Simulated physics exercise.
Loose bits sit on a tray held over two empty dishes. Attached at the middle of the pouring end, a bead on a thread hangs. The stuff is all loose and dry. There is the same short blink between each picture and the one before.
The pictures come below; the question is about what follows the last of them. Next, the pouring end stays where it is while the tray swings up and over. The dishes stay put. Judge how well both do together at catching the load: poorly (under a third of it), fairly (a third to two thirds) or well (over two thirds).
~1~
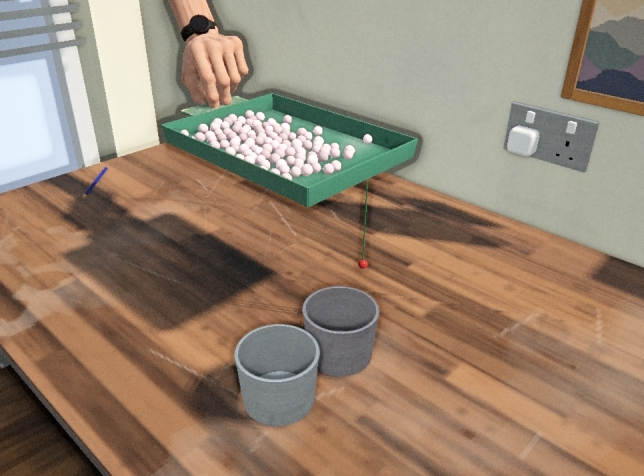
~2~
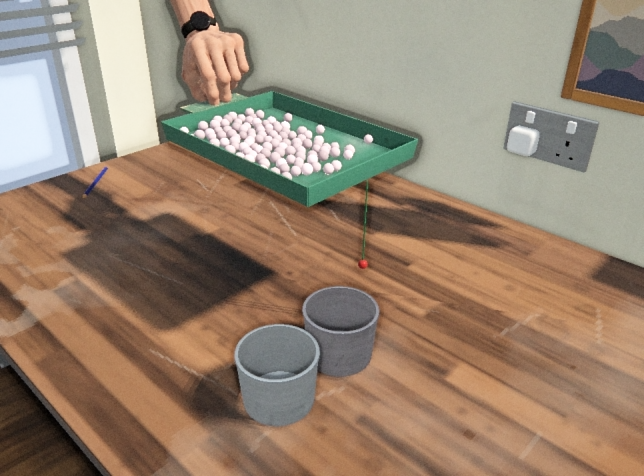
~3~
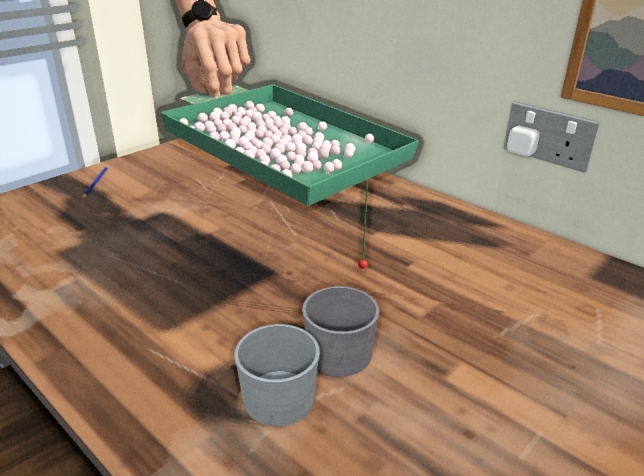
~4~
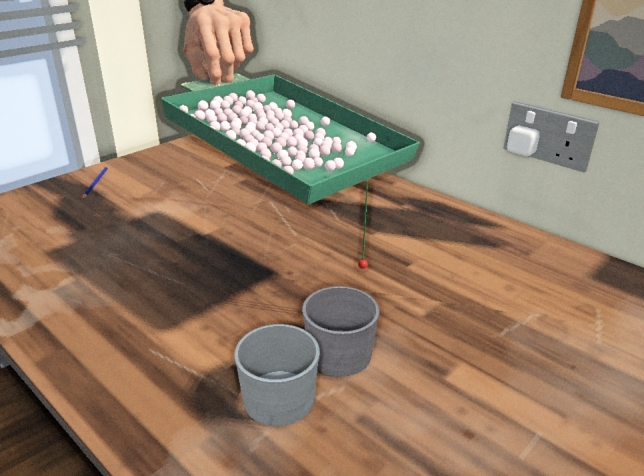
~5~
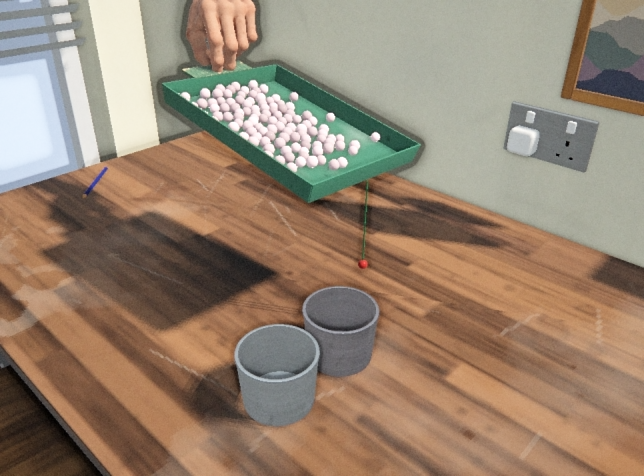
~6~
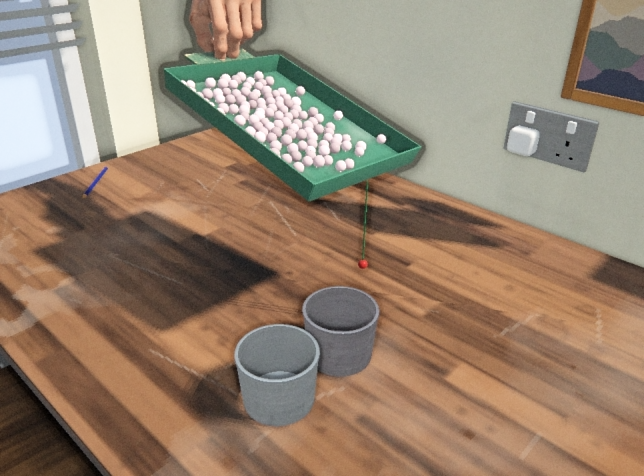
The result will be a low catch, beneath a third of the load.
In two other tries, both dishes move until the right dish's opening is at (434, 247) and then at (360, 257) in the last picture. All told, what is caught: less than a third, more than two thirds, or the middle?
Earlier place: In the middle band. Later place: Under a third.
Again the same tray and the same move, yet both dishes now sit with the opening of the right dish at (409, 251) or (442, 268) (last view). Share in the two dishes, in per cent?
Around 30 and around 60 per cent, in that order.
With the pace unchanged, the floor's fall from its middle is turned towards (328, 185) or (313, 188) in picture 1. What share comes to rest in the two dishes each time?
The first try would leave around 60 per cent there, the second around 60 per cent.
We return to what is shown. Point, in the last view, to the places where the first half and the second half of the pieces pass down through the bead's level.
The first part passes (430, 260); everything after passes (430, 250).
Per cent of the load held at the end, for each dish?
Left dish: 0; right dish: 0 percent.
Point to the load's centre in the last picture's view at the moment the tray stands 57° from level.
Its middle sits at about pixel (374, 145).
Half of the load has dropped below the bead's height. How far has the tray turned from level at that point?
I'd put it at about 100 degrees.
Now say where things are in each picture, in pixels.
In the first frame, corners of the pouring end (308, 186) and (414, 139), level; middle of the load (268, 142), sugar pearls; left dish (306, 391); right dish (368, 344); bead on its thread (363, 264).
In the second frame, corners of the pouring end (308, 186) and (414, 139), level; middle of the load (268, 140).
In the third frame, corners of the pouring end (309, 185) and (415, 140), tipped barely, lowest at the right corner; middle of the load (268, 136).
In the fourth frame, corners of the pouring end (311, 184) and (416, 142), tipped a little, lowest at the right corner; middle of the load (269, 128).
In the fifth frame, corners of the pouring end (313, 183) and (417, 144), tipped a little, lowest at the right corner; middle of the load (272, 121), just a few on the move.
In the sixth frame, corners of the pouring end (314, 182) and (418, 146), tipped clearly, lowest at the right corner; middle of the load (278, 116), every one on the move; left dish (306, 391); right dish (368, 344).
Just after the last frame, tray tipped steeply; almost all on the tray; just a few in the air.
A moment on, tray tipped right over; roughly two thirds on the tray; about a tenth outside both; roughly a quarter in the air.
Further on, tray tipped past a quarter turn; every one outside both.
When it is over, tray tipped past a quarter turn; not one in the left dish; not one in the right dish; every one outside both.
